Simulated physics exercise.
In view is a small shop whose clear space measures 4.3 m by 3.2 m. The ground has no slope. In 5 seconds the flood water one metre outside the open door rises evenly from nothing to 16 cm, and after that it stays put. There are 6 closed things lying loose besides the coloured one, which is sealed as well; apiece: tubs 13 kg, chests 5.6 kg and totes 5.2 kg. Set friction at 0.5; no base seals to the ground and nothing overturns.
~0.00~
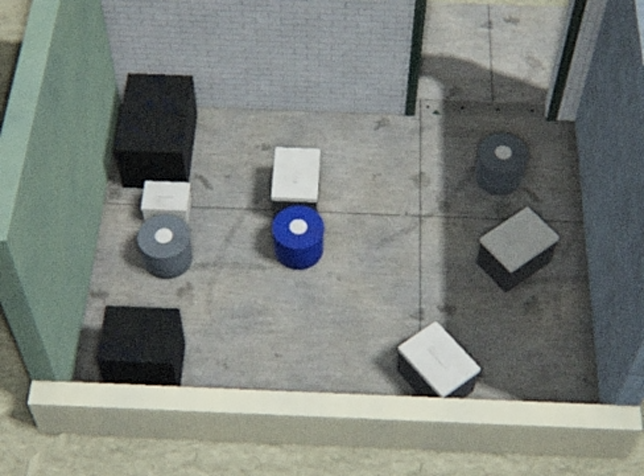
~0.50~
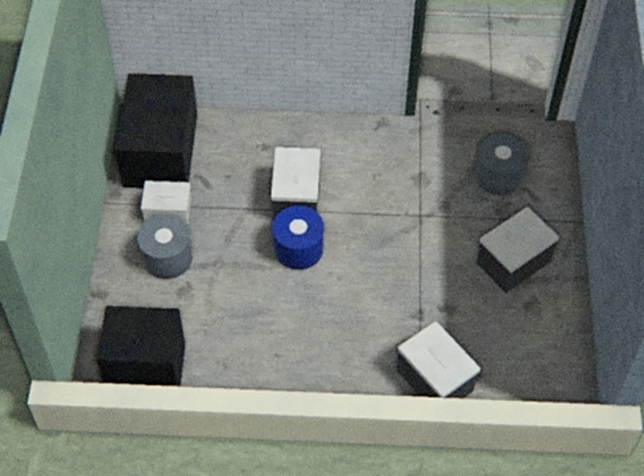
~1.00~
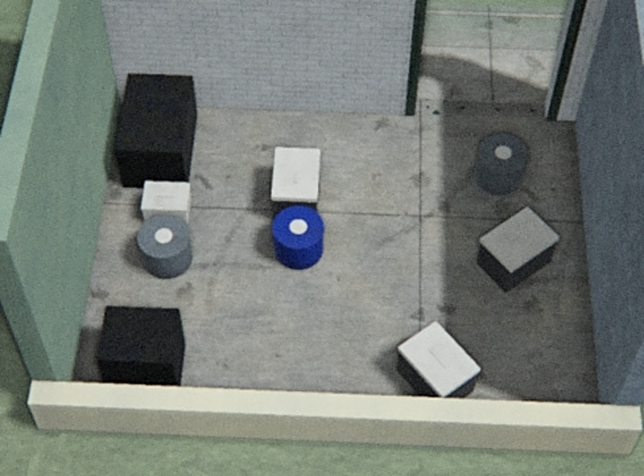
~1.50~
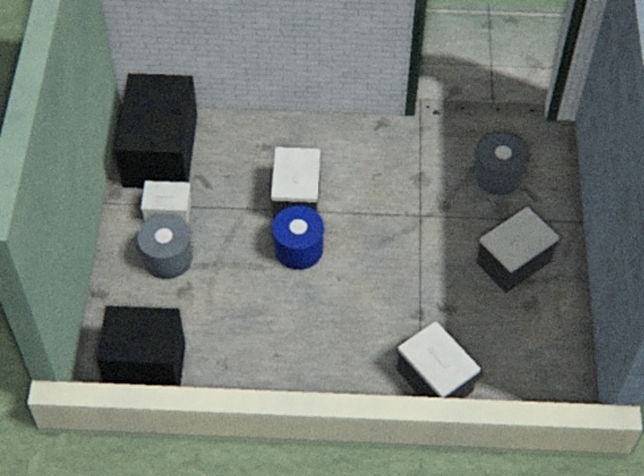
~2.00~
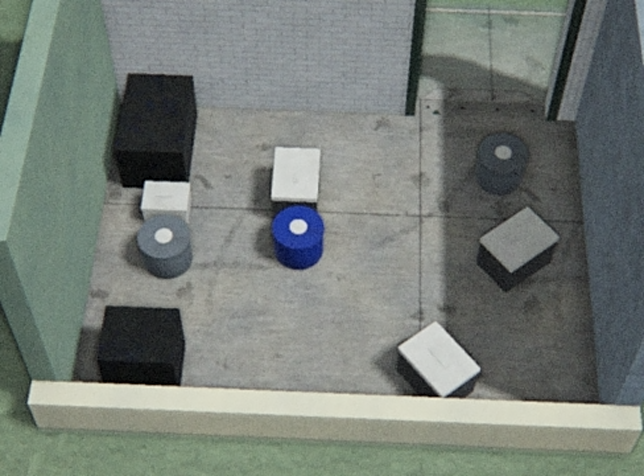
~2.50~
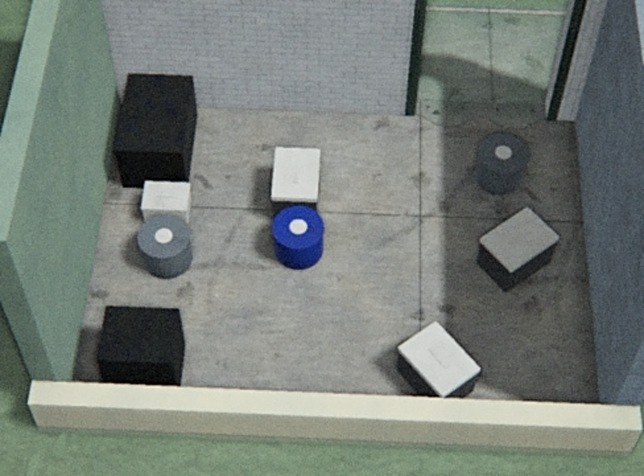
Greenish water spreads outside the walls and into the doorway while the blue tub stays still.
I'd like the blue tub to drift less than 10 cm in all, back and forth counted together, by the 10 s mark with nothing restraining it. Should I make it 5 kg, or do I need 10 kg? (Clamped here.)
You need 10 kg.
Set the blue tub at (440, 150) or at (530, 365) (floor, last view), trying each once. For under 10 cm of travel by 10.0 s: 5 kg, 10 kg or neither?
Going in order: Neither weight works, neither weight works.
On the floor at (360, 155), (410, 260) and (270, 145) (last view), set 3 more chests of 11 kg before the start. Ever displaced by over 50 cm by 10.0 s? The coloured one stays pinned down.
First: Inside the limit; second: Beyond the limit; third: Inside the limit.
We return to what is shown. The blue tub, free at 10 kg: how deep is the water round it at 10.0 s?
Depth: Approx. 4 cm.
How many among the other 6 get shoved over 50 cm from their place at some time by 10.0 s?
I count 3.
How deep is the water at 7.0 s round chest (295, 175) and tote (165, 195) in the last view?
Roughly 2 and 1 cm.
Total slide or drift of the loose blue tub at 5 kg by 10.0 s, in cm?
I'd say roughly 150 centimetres in all.
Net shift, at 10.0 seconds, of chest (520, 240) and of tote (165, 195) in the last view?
Respectively 80 and 0 cm.
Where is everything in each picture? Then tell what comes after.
In the first frame, the blue tub at (298, 227), on the bottom; water covers 0.0 m2; 0 of 7 have shifted.
In the second frame, the blue tub at (298, 227), on the bottom; water covers 0.0 m2; 0 of 7 have shifted.
In the third frame, the blue tub at (298, 227), on the bottom; 0.0 m2 under water; 0 of 7 have shifted.
In the fourth frame, the blue tub at (298, 227), on the bottom; water covers 0.0 m2; 0 of 7 have shifted.
In the fifth frame, the blue tub at (298, 227), on the bottom; water covers 0.0 m2; 0 of 7 have shifted.
In the sixth frame, the blue tub at (298, 227), on the bottom; 0.0 m2 under water; 0 of 7 have shifted.
After 3.5 s the blue tub would be 0 cm from its start with 5 kg and 0 cm from its start with 10 kg; 0 cm of water round it then.
After 4.5 s the blue tub would be 0 cm from its start with 5 kg and 0 cm from its start with 10 kg; 0 cm of water round it then.
After 7.0 s the blue tub would be 38 cm from its start with 5 kg and 0 cm from its start with 10 kg; 4 cm of water round it then.
After 10.0 s the blue tub would be 143 cm from its start with 5 kg and 0 cm from its start with 10 kg; 4 cm of water round it then.
